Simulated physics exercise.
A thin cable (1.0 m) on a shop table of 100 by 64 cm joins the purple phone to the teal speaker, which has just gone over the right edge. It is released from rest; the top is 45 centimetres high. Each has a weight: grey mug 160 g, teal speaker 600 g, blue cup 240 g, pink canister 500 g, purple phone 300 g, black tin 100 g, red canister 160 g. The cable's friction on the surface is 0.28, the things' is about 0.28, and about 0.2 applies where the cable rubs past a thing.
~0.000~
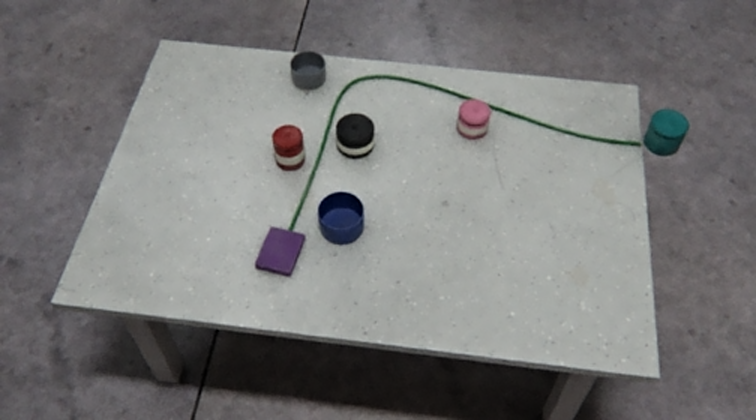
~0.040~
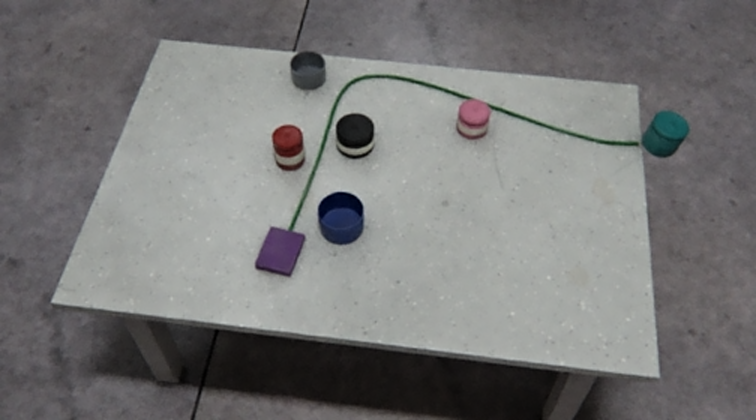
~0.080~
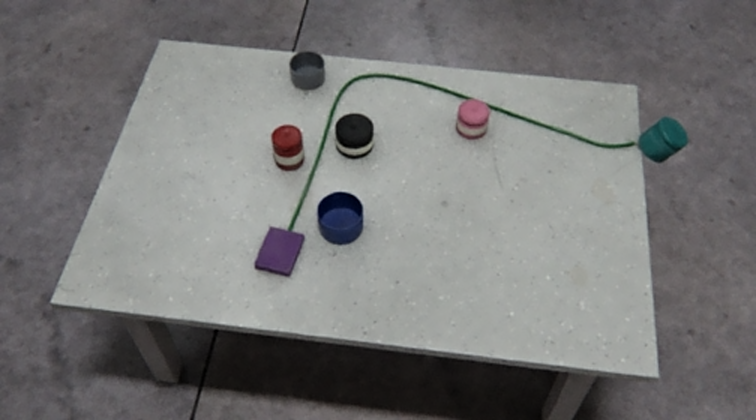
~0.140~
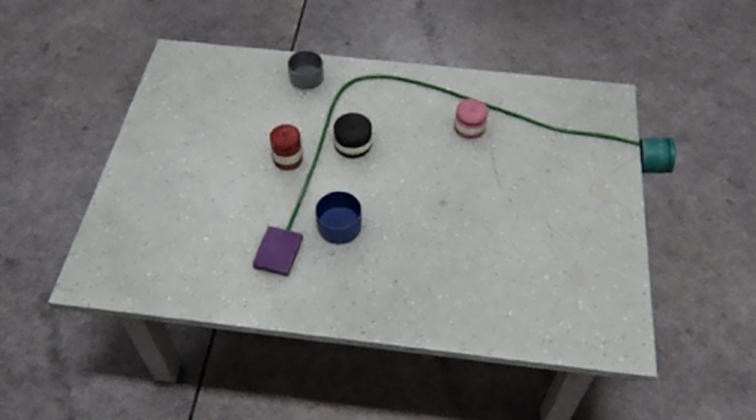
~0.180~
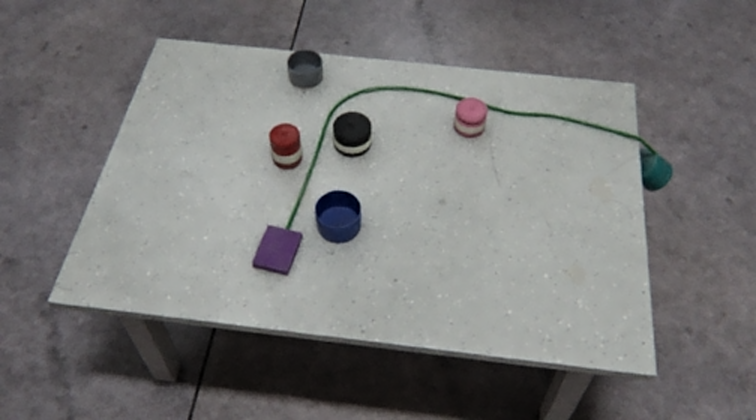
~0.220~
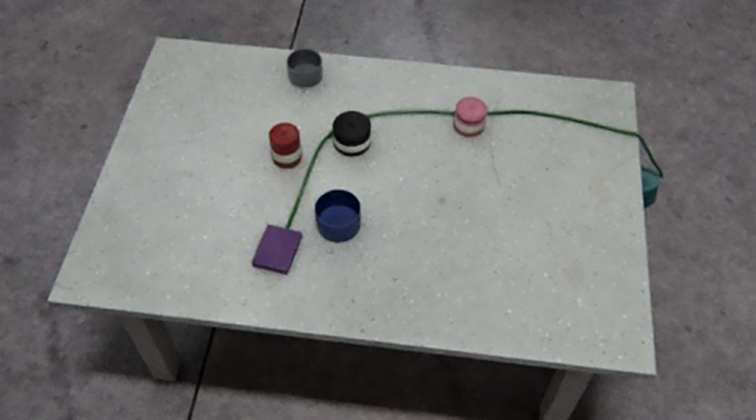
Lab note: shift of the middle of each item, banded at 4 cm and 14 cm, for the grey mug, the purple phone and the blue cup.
Bands: Grey mug - low band; purple phone - high band; blue cup - middle band.
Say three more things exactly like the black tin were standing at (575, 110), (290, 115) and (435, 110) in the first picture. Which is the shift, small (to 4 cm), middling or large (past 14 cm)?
In turn: Small, small, large.
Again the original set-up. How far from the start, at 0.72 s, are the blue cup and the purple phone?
The blue cup is 8 cm out and the purple phone is 35 cm out.
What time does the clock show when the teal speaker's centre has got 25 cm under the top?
At 0.30 s.
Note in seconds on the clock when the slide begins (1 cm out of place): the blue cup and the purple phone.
Approx. times - blue cup: 0.36 s, purple phone: 0.28 s.
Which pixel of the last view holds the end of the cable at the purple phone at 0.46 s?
Around (359, 182).
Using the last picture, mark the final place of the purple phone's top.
You'll find it ending up somewhere near (402, 105).
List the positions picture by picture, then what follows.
Grey mug (308, 63); purple phone (280, 249); blue cup (341, 210); cable runs through (590, 137) (495, 108) (406, 79) (335, 108) (309, 184), in the first frame.
Teal speaker (670, 124); cable runs through (588, 138) (405, 79) (309, 183), in the second frame.
Teal speaker (663, 140); cable runs through (586, 140) (403, 78) (309, 183), in the third frame.
Teal speaker (656, 156); cable runs through (589, 134) (404, 79) (307, 183), in the fourth frame.
Teal speaker (650, 170); cable runs through (614, 131) (423, 90) (306, 182), in the fifth frame.
Grey mug (304, 61); purple phone (277, 246); blue cup (338, 208); cable runs through (644, 144) (554, 116) (305, 181), in the sixth frame.
At 0.5 s, the cable's tail end at (359, 182); purple phone 18 cm off its start, blue cup 6 cm off its start, black tin 34 cm off its start.
At 0.7 s, the cable's tail end at (401, 134); purple phone 37 cm off its start, blue cup 8 cm off its start, black tin 61 cm off its start.
At 1.0 s, the cable's tail end at (405, 126); purple phone 40 cm off its start at (402, 105), blue cup 8 cm off its start at (383, 200), black tin over the edge.
At 1.2 s, the cable's tail end at (405, 126); purple phone 40 cm off its start, blue cup 8 cm off its start, black tin over the edge.
At 2.4 s, the cable's tail end at (405, 126); purple phone 40 cm off its start at (402, 105), blue cup 8 cm off its start at (383, 200), grey mug 0 cm off its start at (304, 61), black tin over the edge.
